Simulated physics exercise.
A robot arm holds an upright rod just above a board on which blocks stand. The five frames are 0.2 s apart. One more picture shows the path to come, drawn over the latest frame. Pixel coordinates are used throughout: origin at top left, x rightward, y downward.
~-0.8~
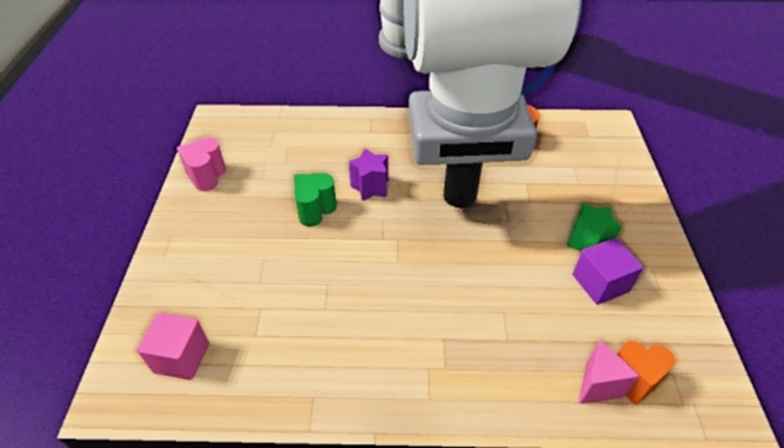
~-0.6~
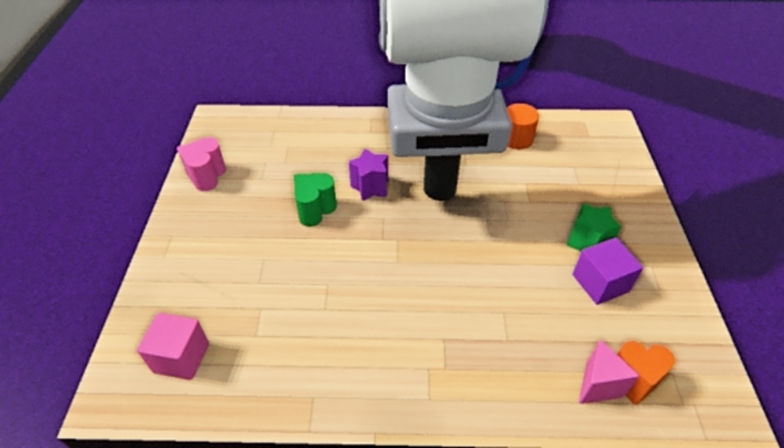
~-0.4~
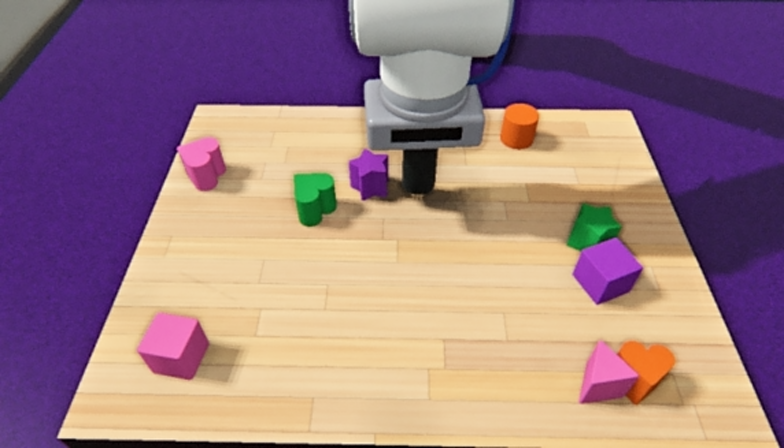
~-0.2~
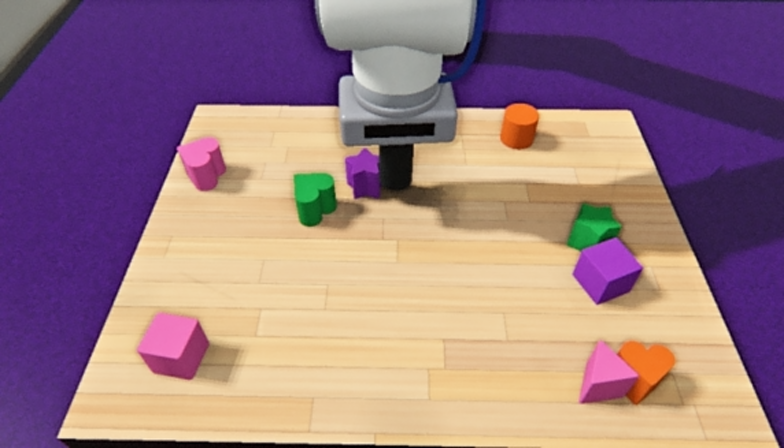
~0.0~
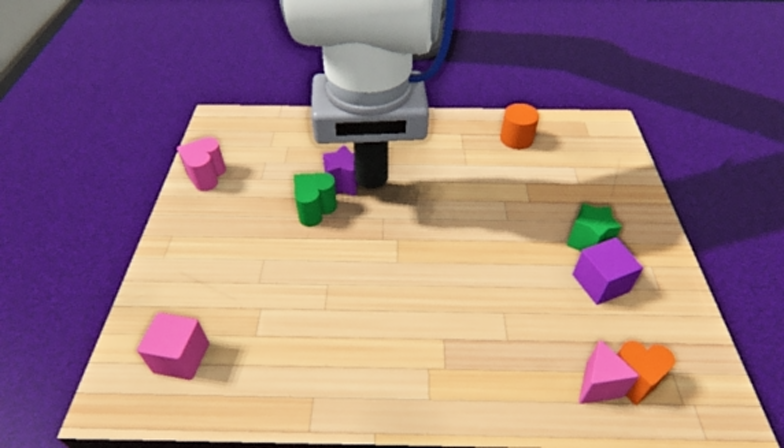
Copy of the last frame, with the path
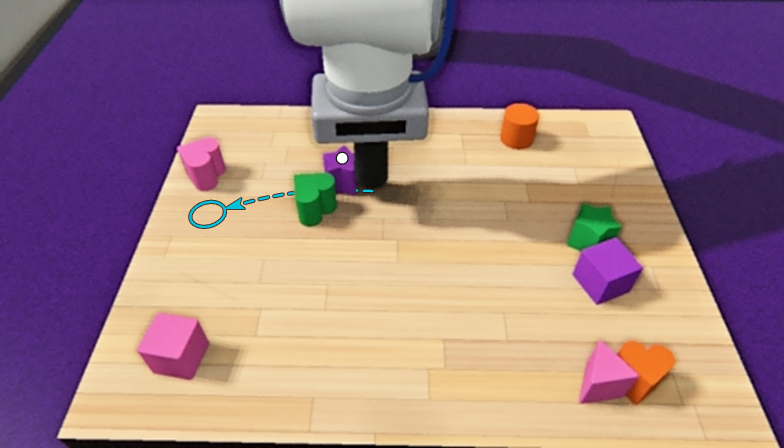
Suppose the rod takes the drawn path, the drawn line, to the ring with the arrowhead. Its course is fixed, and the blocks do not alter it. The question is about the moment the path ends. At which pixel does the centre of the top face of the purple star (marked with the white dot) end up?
Near (266, 150).
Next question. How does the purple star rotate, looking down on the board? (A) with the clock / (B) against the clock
Option A.
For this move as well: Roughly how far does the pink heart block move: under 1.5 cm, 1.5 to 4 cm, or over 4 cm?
Offset: Below 1.5 cm.
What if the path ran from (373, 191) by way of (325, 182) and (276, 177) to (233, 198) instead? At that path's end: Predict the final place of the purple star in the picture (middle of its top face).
It will end up at (234, 142).
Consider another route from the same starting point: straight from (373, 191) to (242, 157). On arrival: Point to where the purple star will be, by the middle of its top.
The middle of its upper face should be somewhere near (209, 125).
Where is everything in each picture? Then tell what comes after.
Rod's lower end at (460, 197); pink heart block at (198, 151); green heart block at (311, 185); purple star at (370, 162), in the first picture.
Rod at (440, 190); blocks still, in the second picture.
Rod at (419, 184); blocks still, in the third picture.
Rod at (396, 180); purple star at (365, 161), in the fourth picture.
Rod at (372, 177); pink heart block at (198, 151); green heart block at (311, 185); purple star at (342, 158), in the fifth picture.
Drawn move, from (373, 191) through (291, 193) to (208, 214); the dot is on the purple star.
On the path given first. One third of the way, rod at (316, 177); green heart block at (293, 192), turned 35° anticlockwise; purple star at (290, 153), turned 15° clockwise.
Two thirds of the way, rod at (259, 185); green heart block at (280, 198), turned 80° anticlockwise; purple star at (266, 150), turned 65° clockwise.
At the end, rod at (203, 200); pink heart block still; green heart block at (280, 198), turned 80° anticlockwise; purple star at (266, 150), turned 65° clockwise.
